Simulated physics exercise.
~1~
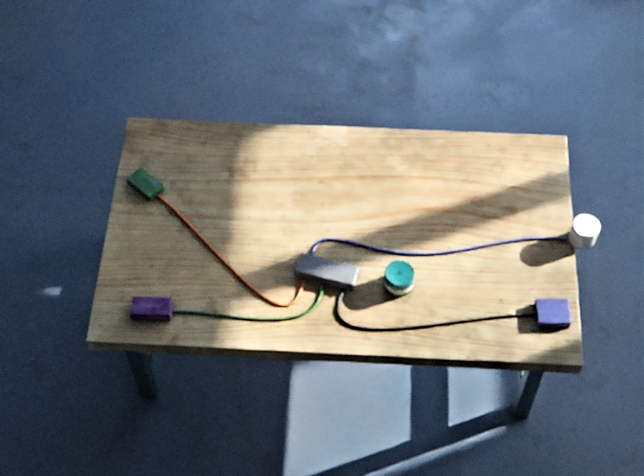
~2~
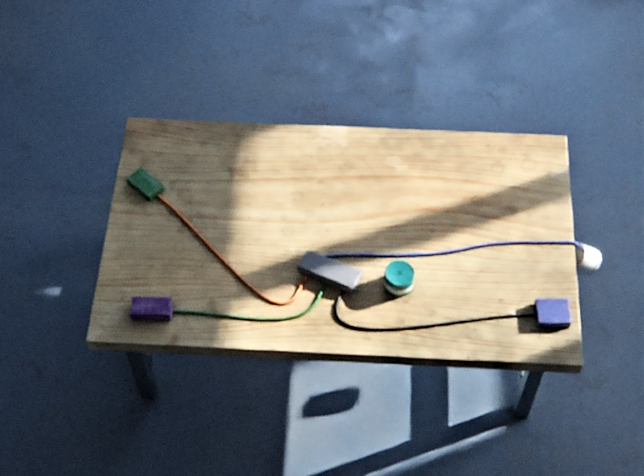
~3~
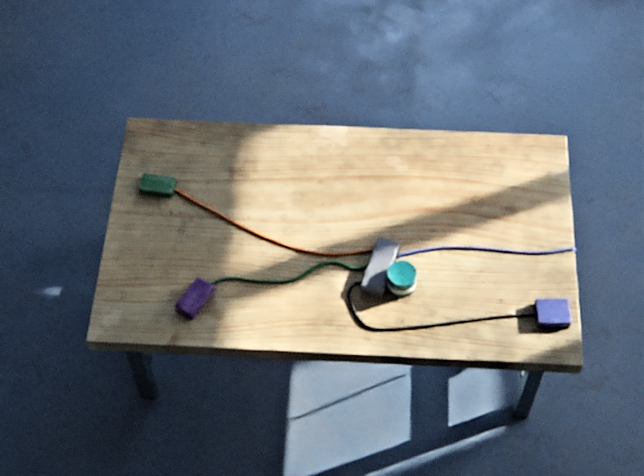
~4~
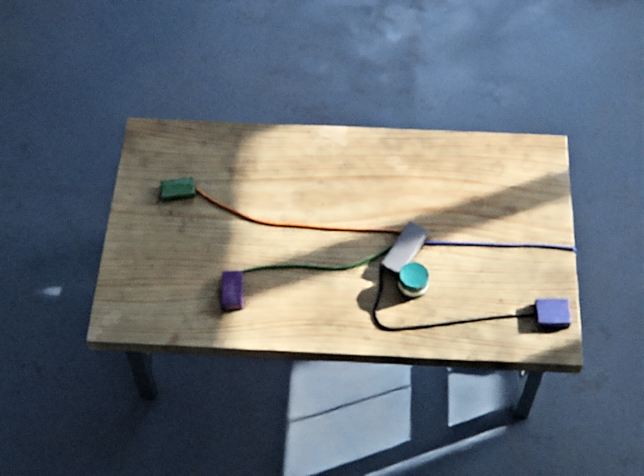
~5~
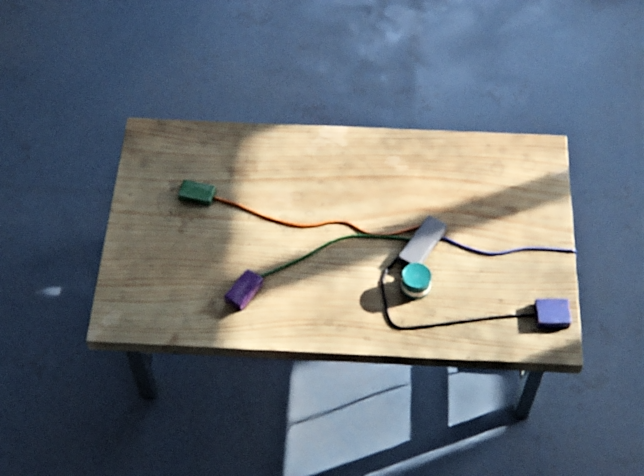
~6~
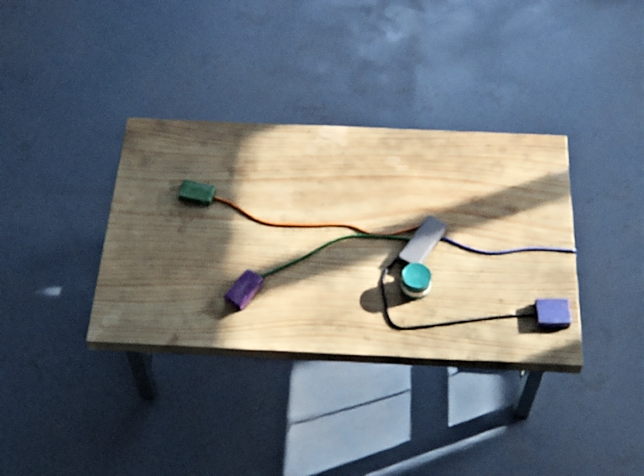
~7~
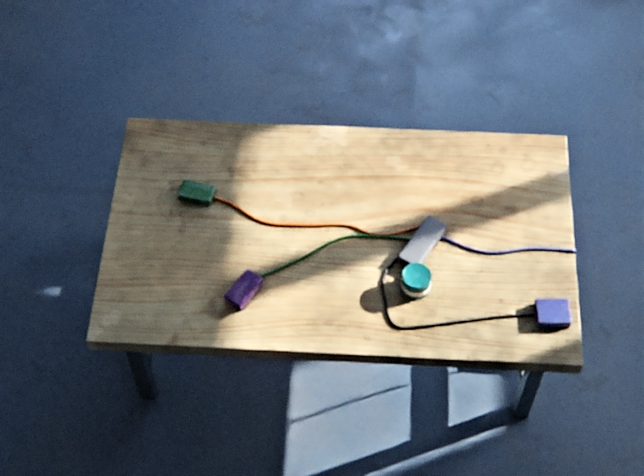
A white speaker drops off the table's right edge, dragging the strip and chargers rightward.
